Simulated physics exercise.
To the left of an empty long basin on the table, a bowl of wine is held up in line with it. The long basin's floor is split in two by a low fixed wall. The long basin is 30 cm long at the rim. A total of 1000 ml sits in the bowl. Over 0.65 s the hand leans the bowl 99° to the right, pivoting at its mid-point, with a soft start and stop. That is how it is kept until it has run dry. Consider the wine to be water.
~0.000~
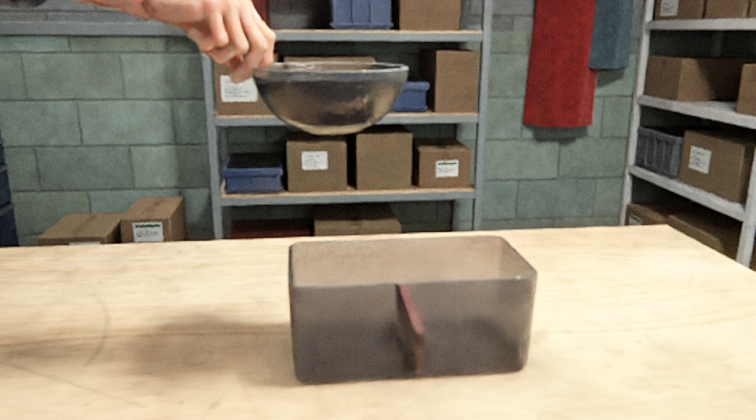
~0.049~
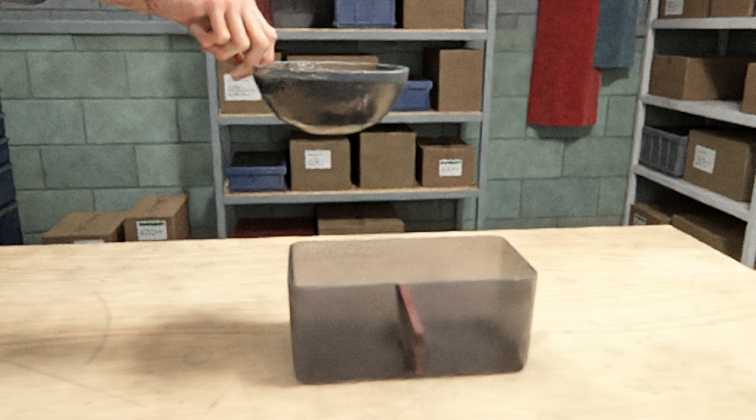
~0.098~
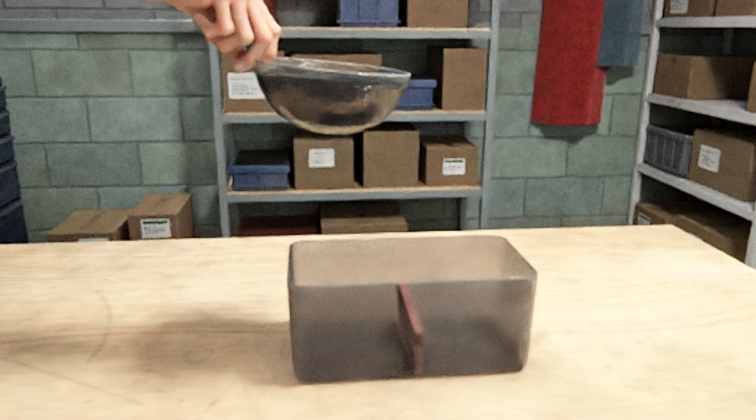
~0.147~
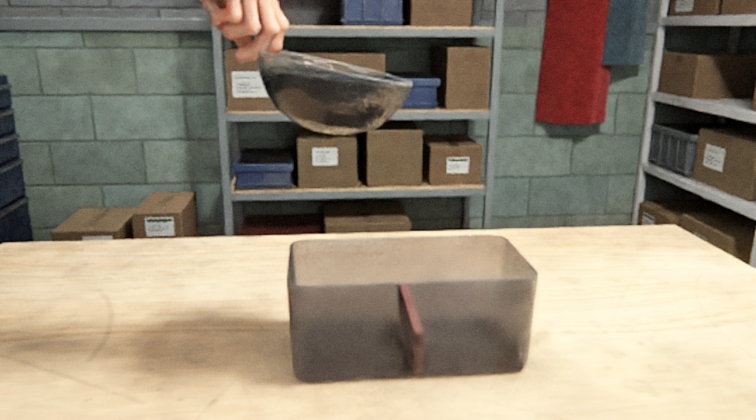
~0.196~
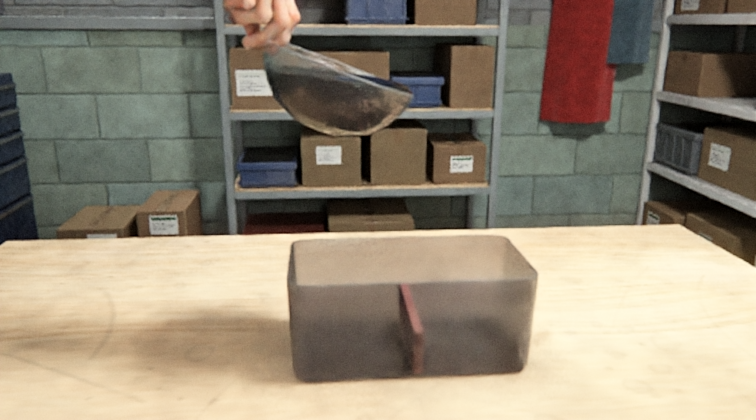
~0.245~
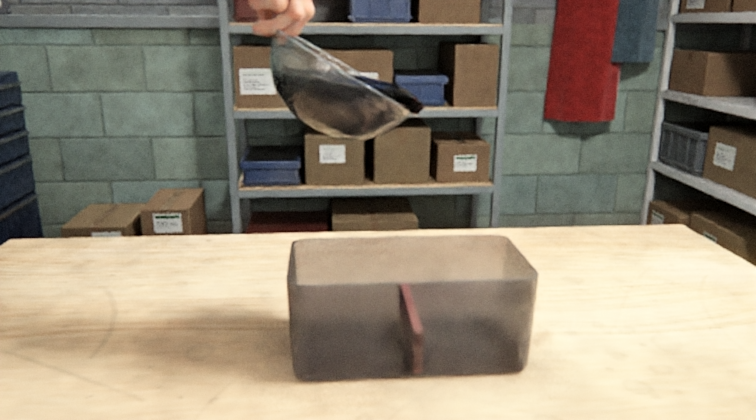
A hand holds a clear bowl of dark liquid level above the table, to the left of a long greyish basin with a reddish divider. The hand then leans the bowl to the right, slightly at first and then more steeply, its right rim dipping lower while the basin stays still.
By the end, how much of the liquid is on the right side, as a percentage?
Around 72 percent.
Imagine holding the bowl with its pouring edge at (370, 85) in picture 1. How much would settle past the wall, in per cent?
In that case roughly 55 per cent.
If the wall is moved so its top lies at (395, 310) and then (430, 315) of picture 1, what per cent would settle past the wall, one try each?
80 per cent first, 55 per cent second.
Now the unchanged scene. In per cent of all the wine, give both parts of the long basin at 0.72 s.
Near 10 on the left, 70 on the right.
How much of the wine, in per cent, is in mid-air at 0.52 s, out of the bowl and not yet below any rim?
Close to 60 per cent, I'd say.
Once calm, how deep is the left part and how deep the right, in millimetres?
Left 8 mm, right 36 mm.
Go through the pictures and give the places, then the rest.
Tilt 0°; pouring edge (406, 68); surface from (256, 77) to (402, 76); the long basin's rim runs from (290, 264) to (519, 255); the wall's top is at (410, 306), in the first picture.
Tilt 1°; pouring edge (407, 70); surface from (257, 76) to (402, 78), in the second picture.
Tilt 5°; pouring edge (409, 75); surface from (259, 72) to (404, 81), in the third picture.
Tilt 12°; pouring edge (410, 84); surface from (262, 69) to (406, 84), in the fourth picture.
Tilt 21°; pouring edge (411, 96); surface from (268, 69) to (411, 90); 1 per cent is over the edge, in the fifth picture.
Tilt 31°; pouring edge (410, 110); surface from (275, 71) to (400, 96); 8 per cent is over the edge, in the sixth picture.
After 0.52 s the tilt is 89° and 10 per cent is still to pour, 0 is left of the wall and 29 right of it.
After 0.72 s the tilt is 99° and 0 per cent is still to pour, 10 is left of the wall and 69 right of it.
After 0.92 s the tilt is 99° and 0 per cent is still to pour, 15 is left of the wall and 77 right of it.
After 1.15 s the tilt is 99° and 0 per cent is still to pour, 19 is left of the wall and 73 right of it.
In the end 20 per cent lies left of the wall, 72 right of it and 8 outside.
